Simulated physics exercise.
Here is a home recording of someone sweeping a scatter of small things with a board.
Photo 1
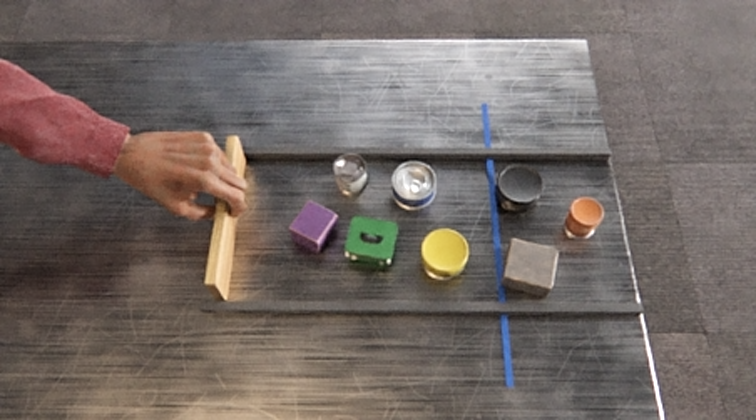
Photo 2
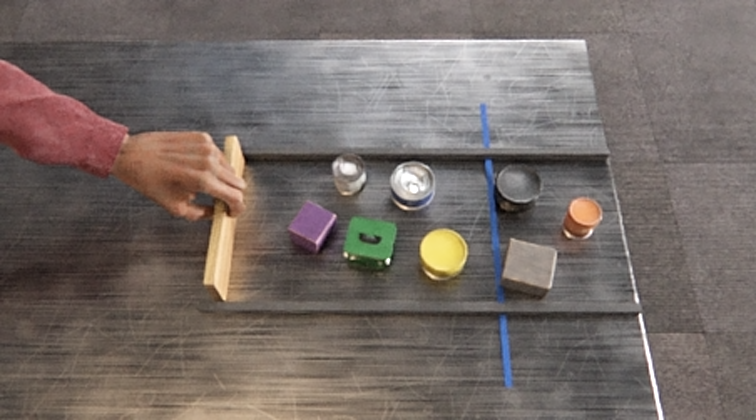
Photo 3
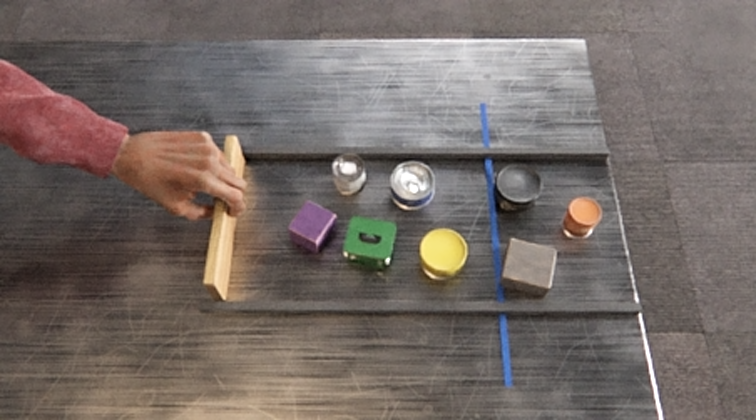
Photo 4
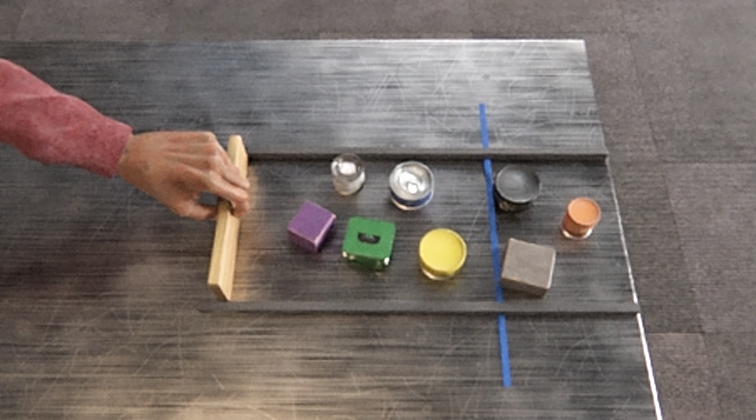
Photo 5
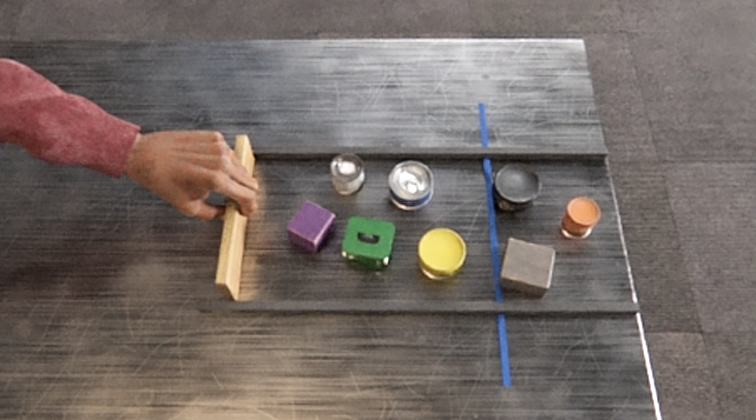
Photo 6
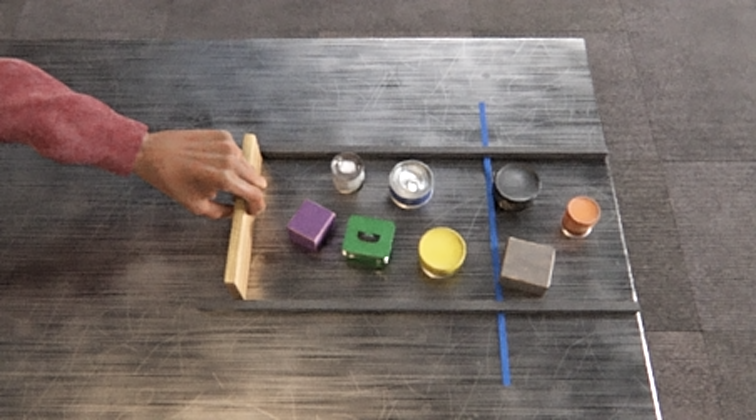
The footage shows a hand holding a wooden board upright at the left of a scatter of small tins, tubs and blocks between dark rails, then sliding it slightly right toward them while the objects, some beyond blue tape, stay essentially still.
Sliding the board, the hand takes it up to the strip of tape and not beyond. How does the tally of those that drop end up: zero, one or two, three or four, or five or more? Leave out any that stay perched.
Most likely not a single one will drop off.
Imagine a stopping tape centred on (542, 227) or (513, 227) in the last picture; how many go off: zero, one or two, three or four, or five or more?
One or two, then not one.
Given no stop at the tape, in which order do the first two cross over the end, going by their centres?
The black tub gets there first, followed by the grey block.
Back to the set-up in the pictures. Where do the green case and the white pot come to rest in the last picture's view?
Green case at about (515, 237), white pot at about (505, 166).
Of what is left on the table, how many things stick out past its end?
That adds up to 0.
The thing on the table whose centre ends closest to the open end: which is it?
Nearest at the end: The black tub.
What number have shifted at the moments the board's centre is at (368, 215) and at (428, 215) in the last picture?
Up to then 5, and up to the other point 7.
Soon after, none off yet; orange tin at rest near (580, 217); grey block at rest near (526, 266); black tub at rest near (516, 187).
Then, none off yet; orange tin at rest near (580, 217); grey block moved a little near (553, 274); black tub at rest near (516, 187).
At rest, the number that fall off is zero.
